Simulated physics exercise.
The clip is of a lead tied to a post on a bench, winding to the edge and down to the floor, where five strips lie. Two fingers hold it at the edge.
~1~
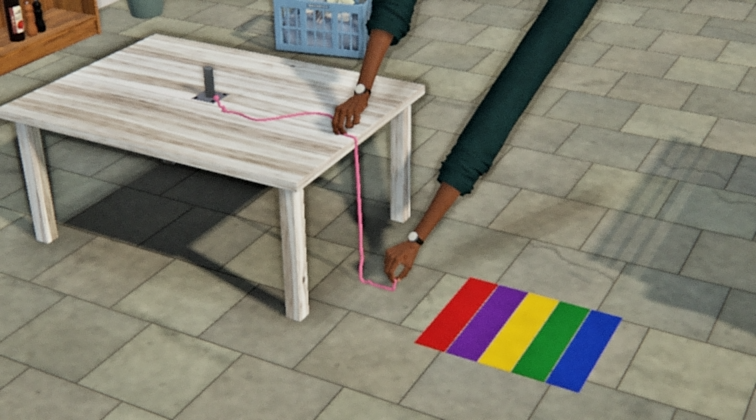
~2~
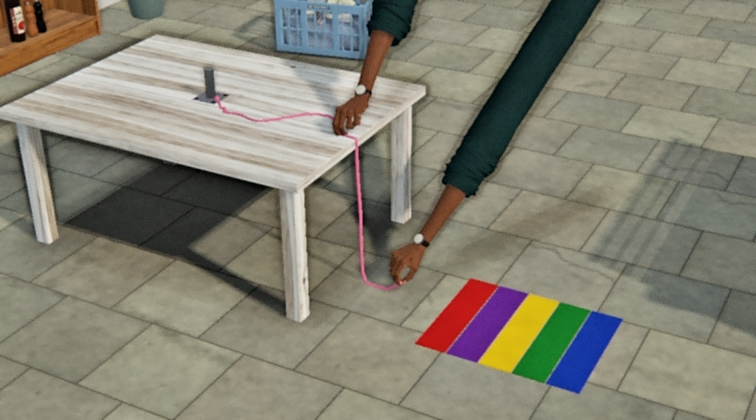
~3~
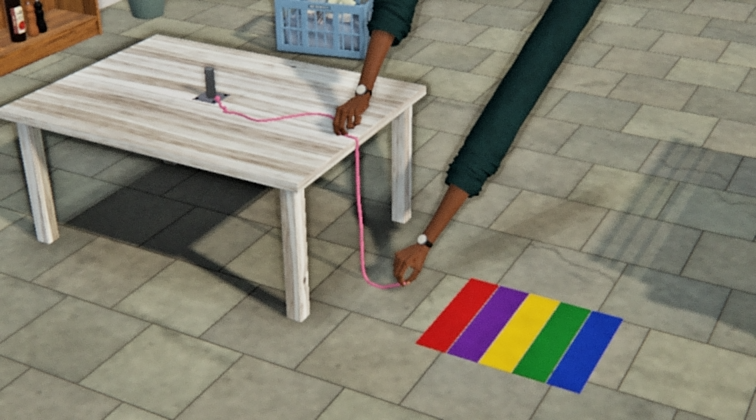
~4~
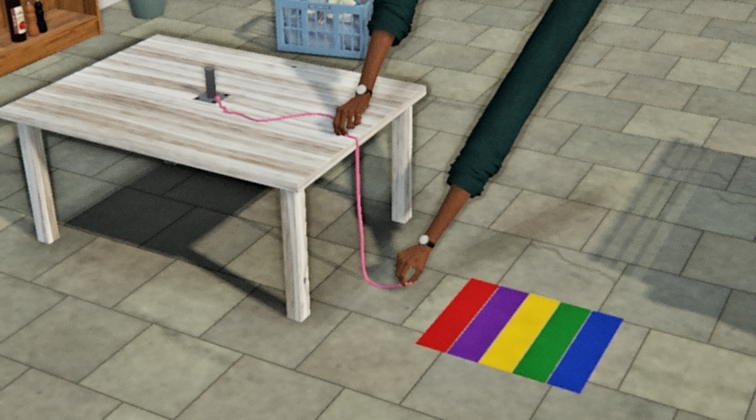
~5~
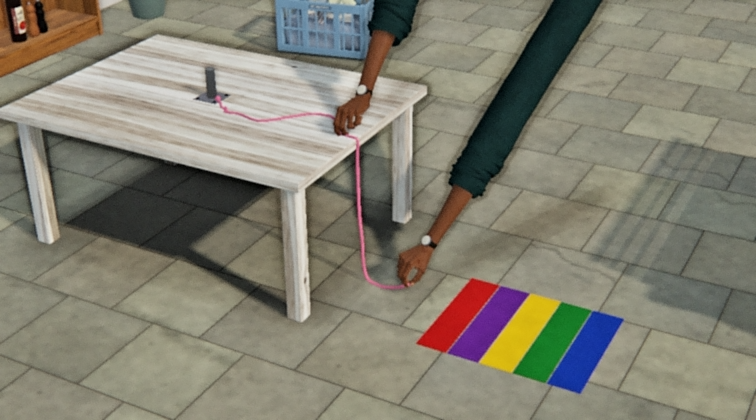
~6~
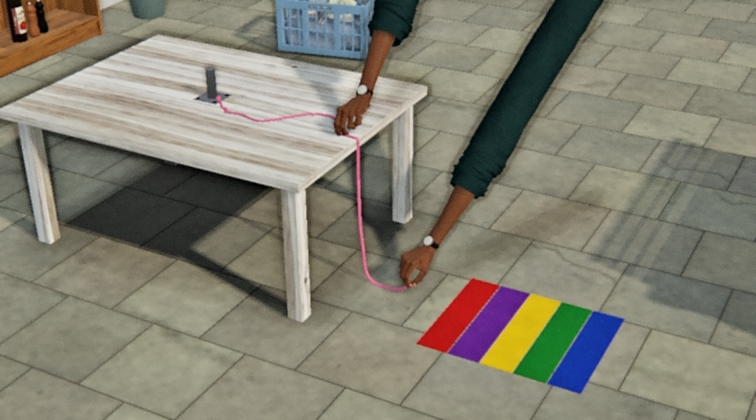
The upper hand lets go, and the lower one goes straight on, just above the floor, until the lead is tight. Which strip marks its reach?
It gets as far as the green strip.
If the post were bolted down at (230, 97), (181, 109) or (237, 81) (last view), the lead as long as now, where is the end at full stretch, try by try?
Try by try, around (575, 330), (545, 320) and (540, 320).
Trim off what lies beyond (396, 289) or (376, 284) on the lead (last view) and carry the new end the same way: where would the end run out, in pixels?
The places are (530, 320) and (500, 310).
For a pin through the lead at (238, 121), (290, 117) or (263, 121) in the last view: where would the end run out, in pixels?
Near (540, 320), (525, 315) and (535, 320).
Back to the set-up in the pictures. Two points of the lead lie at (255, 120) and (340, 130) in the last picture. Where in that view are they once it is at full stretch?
They go to (282, 115) and to (378, 154).
Early on, end near (503, 311); over purple.
Midway, end near (538, 320); over yellow.
At the end of the slack, end near (557, 326); over green. The green one.
